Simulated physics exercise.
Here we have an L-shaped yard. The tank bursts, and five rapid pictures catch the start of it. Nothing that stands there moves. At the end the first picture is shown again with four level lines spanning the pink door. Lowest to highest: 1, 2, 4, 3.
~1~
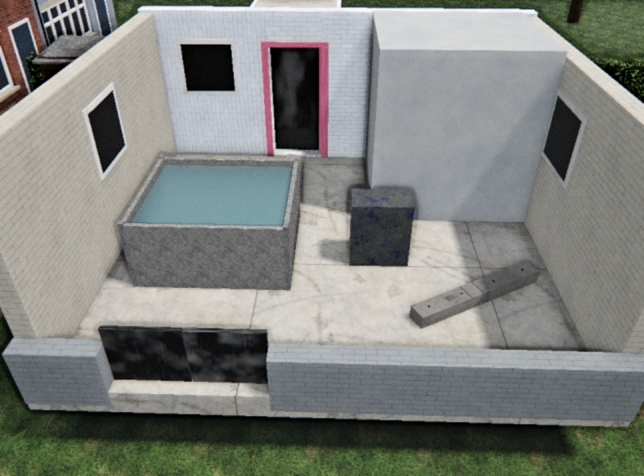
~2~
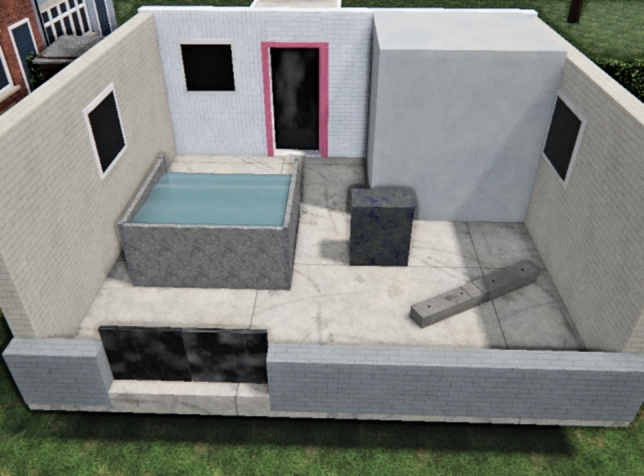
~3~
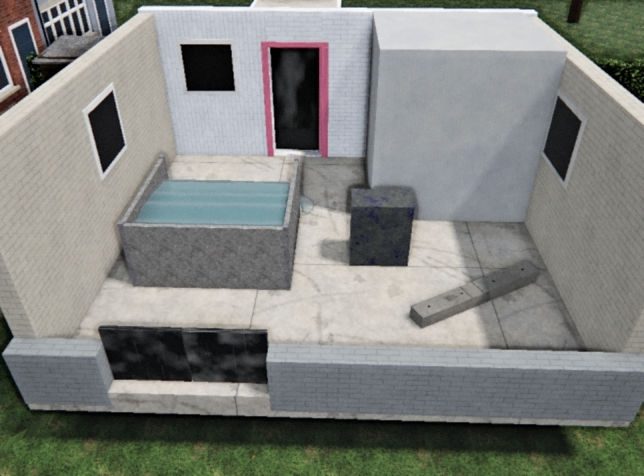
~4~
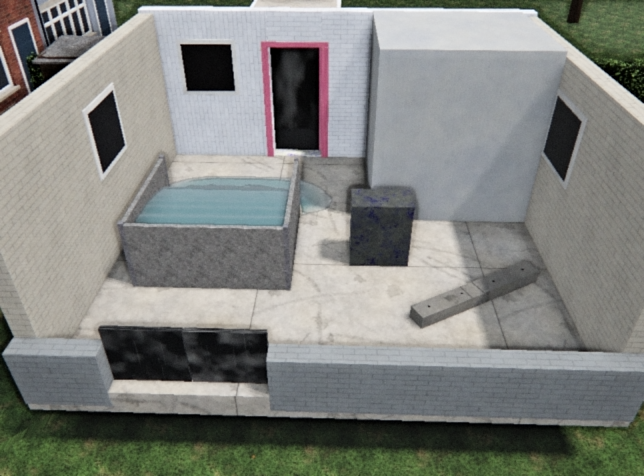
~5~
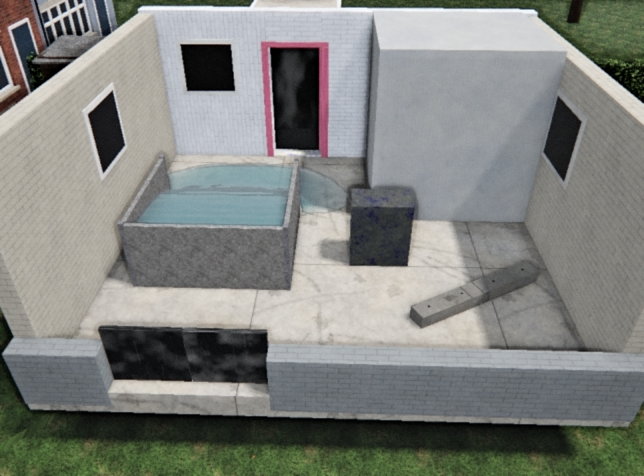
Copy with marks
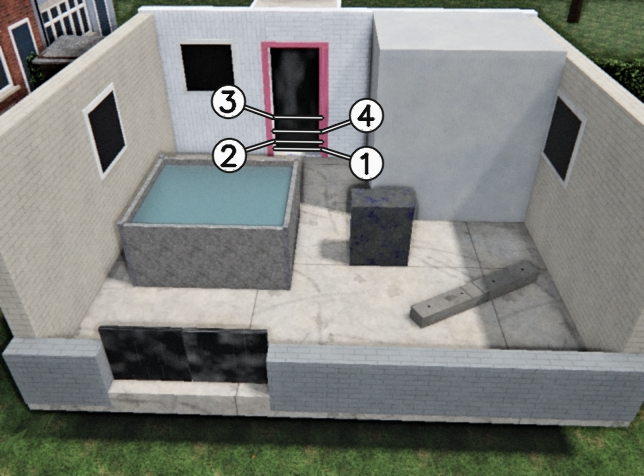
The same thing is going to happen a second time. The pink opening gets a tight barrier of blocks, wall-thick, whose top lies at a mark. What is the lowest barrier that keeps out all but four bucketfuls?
4.
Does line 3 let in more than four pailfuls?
No.
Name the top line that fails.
The answer is 2.
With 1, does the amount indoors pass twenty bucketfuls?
Yes, it does.
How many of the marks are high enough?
Two of the four.
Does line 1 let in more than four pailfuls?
Yes, it does.
In white, 1 at (298, 148); 2 at (297, 141); 3 at (297, 117); 4 at (297, 131); from the bottom up 1, 2, 4, 3.
If 1 is chosen, dozens of bucketfuls pour in.
If 2 is chosen, about 12 bucketfuls get in.
If 3 is chosen, nothing gets over.
If 4 is chosen, a splash gets over, under a bucket.
